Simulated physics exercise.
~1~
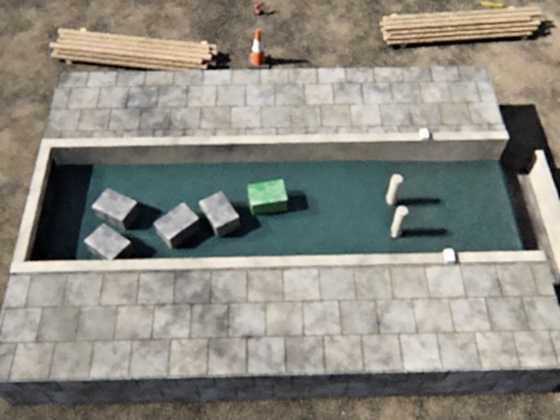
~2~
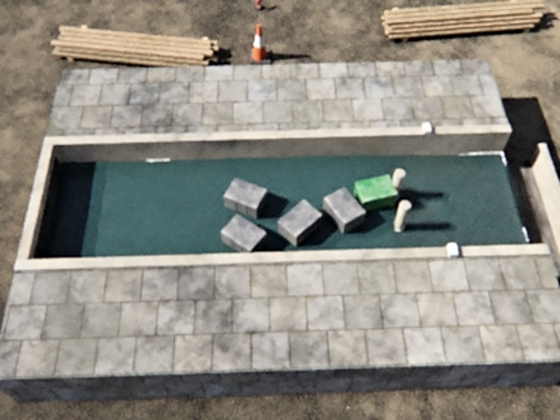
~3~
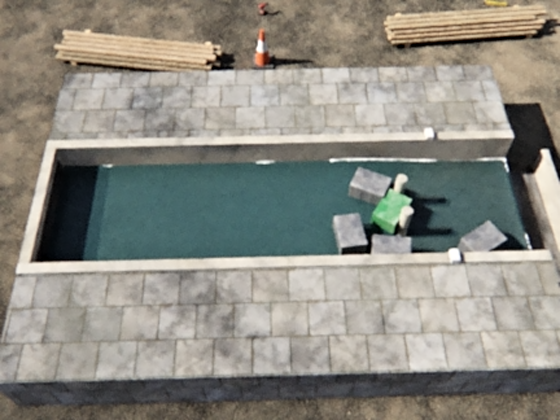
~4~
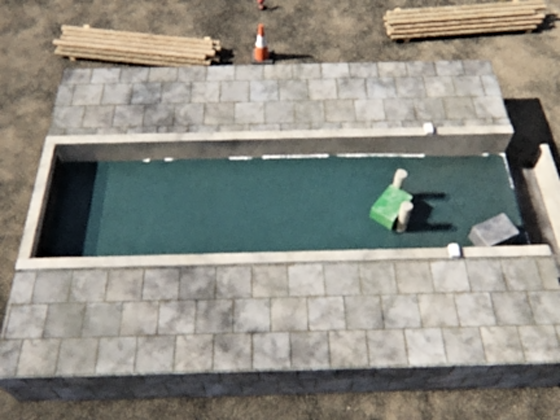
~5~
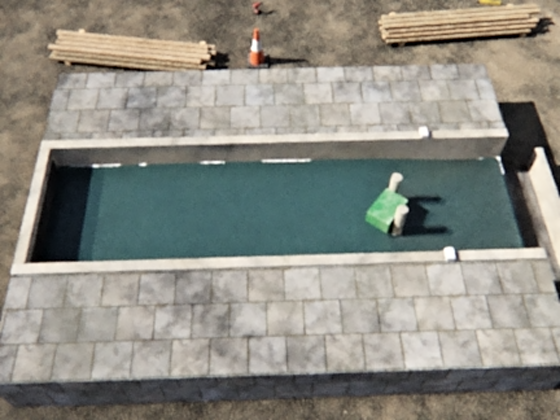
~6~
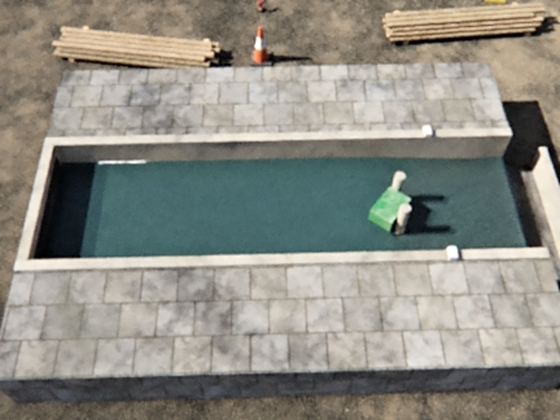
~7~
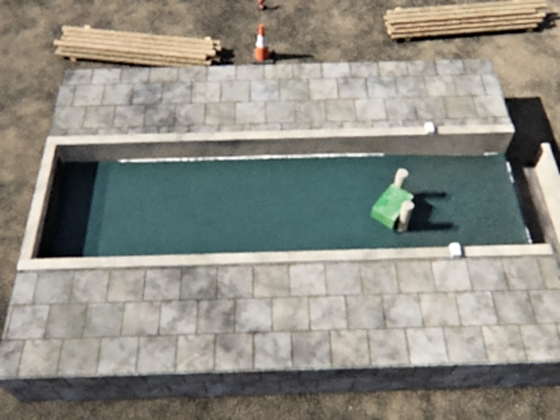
In this clip, four grey blocks and a green crate float rightward along a water channel between paved banks; the crate lodges against two pale posts, while the grey blocks pass by and leave one after another, until only the crate remains, held at the posts.
